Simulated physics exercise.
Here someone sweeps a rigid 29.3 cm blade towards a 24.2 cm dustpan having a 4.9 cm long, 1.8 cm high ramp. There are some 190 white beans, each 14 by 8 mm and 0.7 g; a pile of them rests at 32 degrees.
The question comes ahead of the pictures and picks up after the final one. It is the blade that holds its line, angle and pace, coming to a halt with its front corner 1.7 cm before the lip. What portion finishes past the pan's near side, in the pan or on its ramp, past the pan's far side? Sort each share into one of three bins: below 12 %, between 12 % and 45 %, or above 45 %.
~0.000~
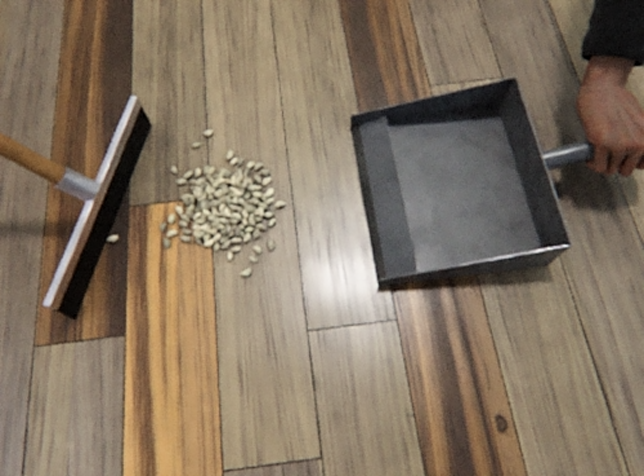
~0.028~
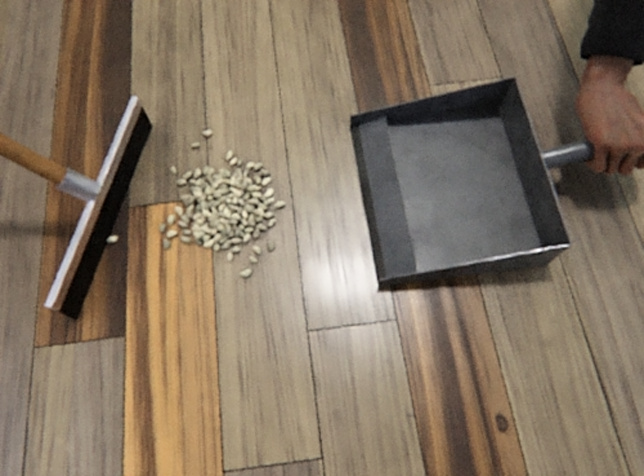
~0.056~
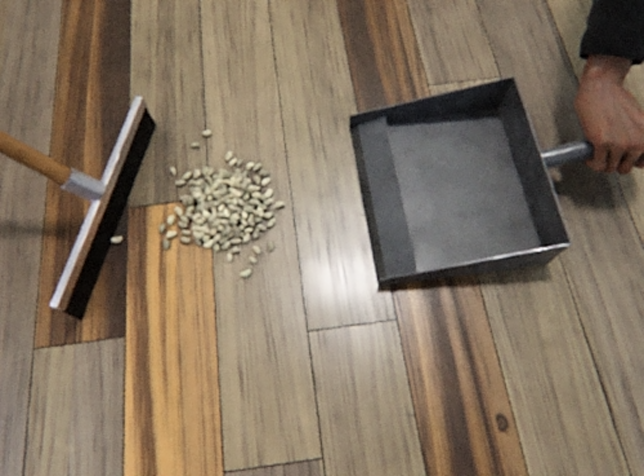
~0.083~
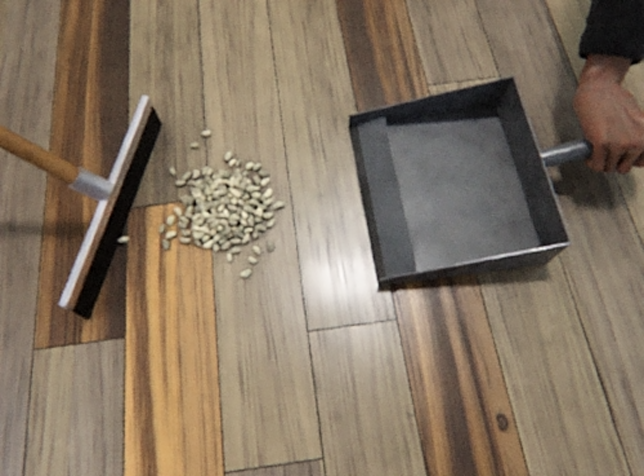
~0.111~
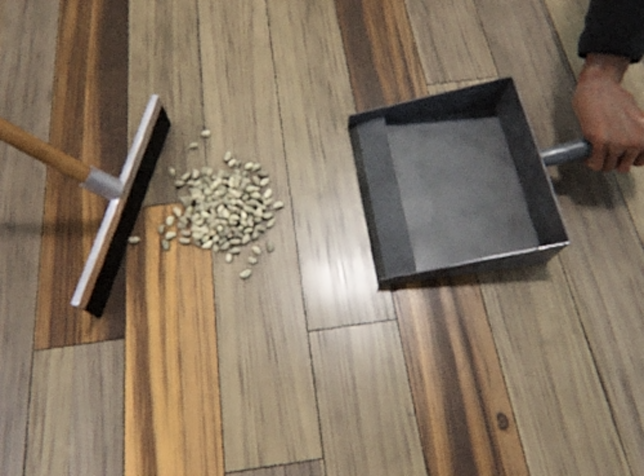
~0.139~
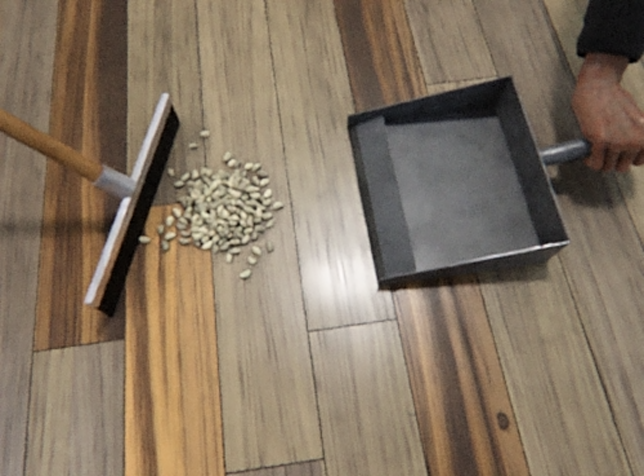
Past the pan's near side: Below 12 %; in the pan or on its ramp: Below 12 %; past the pan's far side: Below 12 %.
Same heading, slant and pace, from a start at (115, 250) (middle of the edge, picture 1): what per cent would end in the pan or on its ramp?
20 per cent, roughly.
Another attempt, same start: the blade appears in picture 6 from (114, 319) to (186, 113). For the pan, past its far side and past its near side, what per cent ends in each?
Split: Pan = 30, far = 5, near = 15.
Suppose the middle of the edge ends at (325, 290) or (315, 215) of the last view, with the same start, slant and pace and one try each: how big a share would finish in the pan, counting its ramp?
Roughly 20 per cent for the first try and 15 per cent for the second.
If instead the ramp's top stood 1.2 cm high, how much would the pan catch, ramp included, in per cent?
It would be near 10 per cent.
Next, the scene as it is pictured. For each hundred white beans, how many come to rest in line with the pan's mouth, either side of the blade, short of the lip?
Share: Roughly 85 percent.
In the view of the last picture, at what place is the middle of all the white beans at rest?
Somewhere around (342, 204) in the final frame.
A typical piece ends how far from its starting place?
Roughly 16 centimetres.
After 0.35 s, middle of the blade 18 cm from the lip; 0 % over the lip, far side 0 %, near side 0 %.
After 0.49 s, middle of the blade 10 cm from the lip; 0 % over the lip, far side 0 %, near side 0 %.
Then, at 0.76 s, middle of the blade 6 cm from the lip; 10 % over the lip, far side 0 %, near side 5 %.
By 1.8 s all is still; near side 5 %, pan 5 %, far side 0 %, in front of the lip or behind the blade 85 %.
